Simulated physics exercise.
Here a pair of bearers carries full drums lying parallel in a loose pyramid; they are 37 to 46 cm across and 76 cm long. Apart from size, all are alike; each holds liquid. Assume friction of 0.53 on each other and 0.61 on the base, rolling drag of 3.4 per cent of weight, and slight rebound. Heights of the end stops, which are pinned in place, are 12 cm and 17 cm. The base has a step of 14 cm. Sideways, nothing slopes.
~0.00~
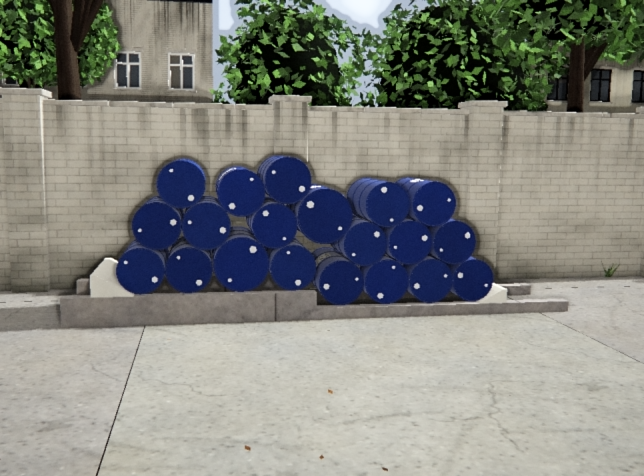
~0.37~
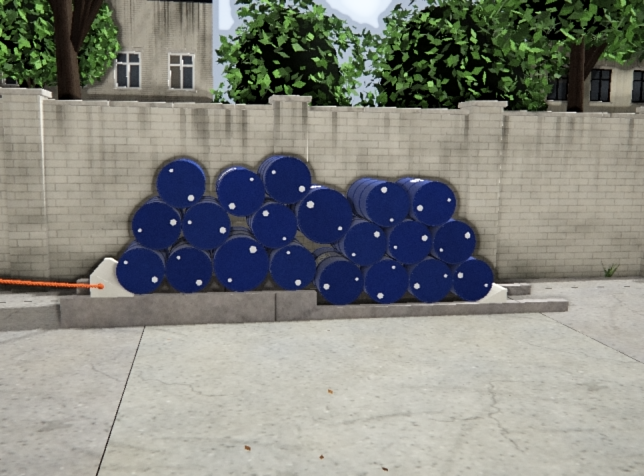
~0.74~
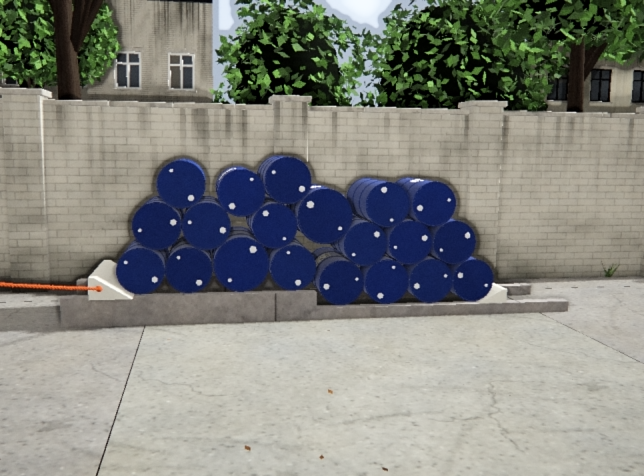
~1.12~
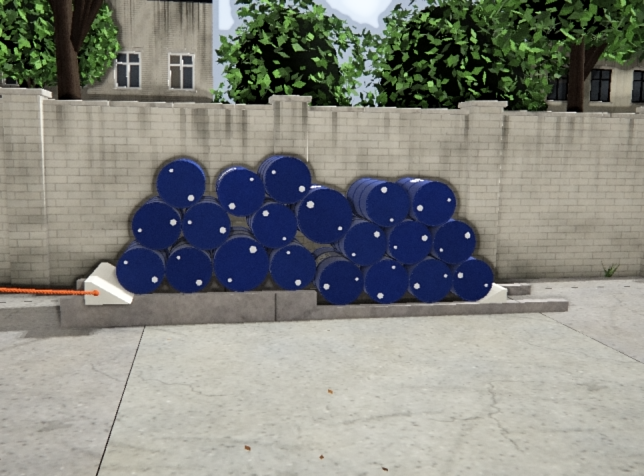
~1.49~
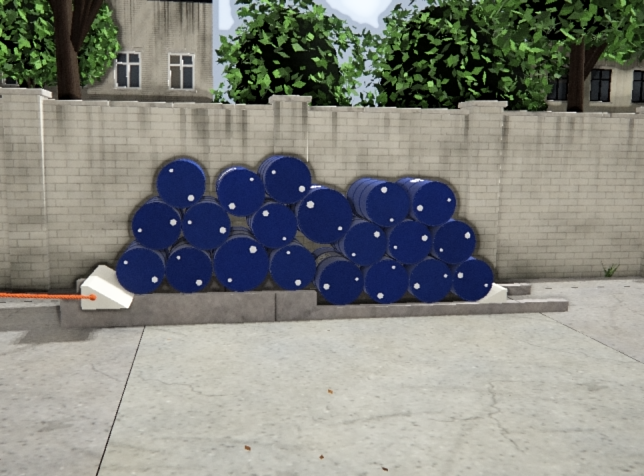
White end block being pulled leftward by an orange rope, tilting beside stacked blue drums that stay still against a brick wall.
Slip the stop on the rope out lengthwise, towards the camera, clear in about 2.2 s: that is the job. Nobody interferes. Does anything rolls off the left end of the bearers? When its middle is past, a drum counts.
Yes.
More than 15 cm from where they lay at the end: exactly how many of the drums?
The number is exactly 6.
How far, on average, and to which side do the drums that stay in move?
Roughly 10 cm to the left.
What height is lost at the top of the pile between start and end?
Something like 5 cm, I'd say.
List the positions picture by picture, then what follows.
In the first picture, 20 drums, 8 on the base, highest (288, 181); left chock (17 cm) (94, 276); right chock (12 cm) (504, 289).
The stop on the rope is 0.4 cm out, at (94, 276); the rest still, in the second picture.
The stop on the rope is 10 cm out, at (92, 278); the rest still, in the third picture.
The stop on the rope is 25 cm out, at (89, 282); the rest still; bottom ones (140, 271) (189, 270) (242, 265) (293, 268) (342, 283) (387, 282) (431, 281) (474, 281), in the fourth picture.
The stop on the rope is 39 cm out, at (86, 286); the rest still, in the fifth picture.
By 3.24 s, 2 now displaced over 15 cm; not one off the ends of the bearers; the one last seen at (140, 271) 16 cm left.
By 4.38 s, 6 now displaced over 15 cm; 2 off the left end of the bearers; the one last seen at (140, 271) 1.2 m left and 23 cm down.
By 7.25 s, 6 now displaced over 15 cm; 4 off the left end of the bearers; the one last seen at (140, 271) rolled far off to the left.
In the end, by 8.1 s, 6 moved over 15 cm; 4 off the left end of the bearers; the one last seen at (140, 271) rolled far off to the left; top of the pile 1.3 m high, from 1.3 m.
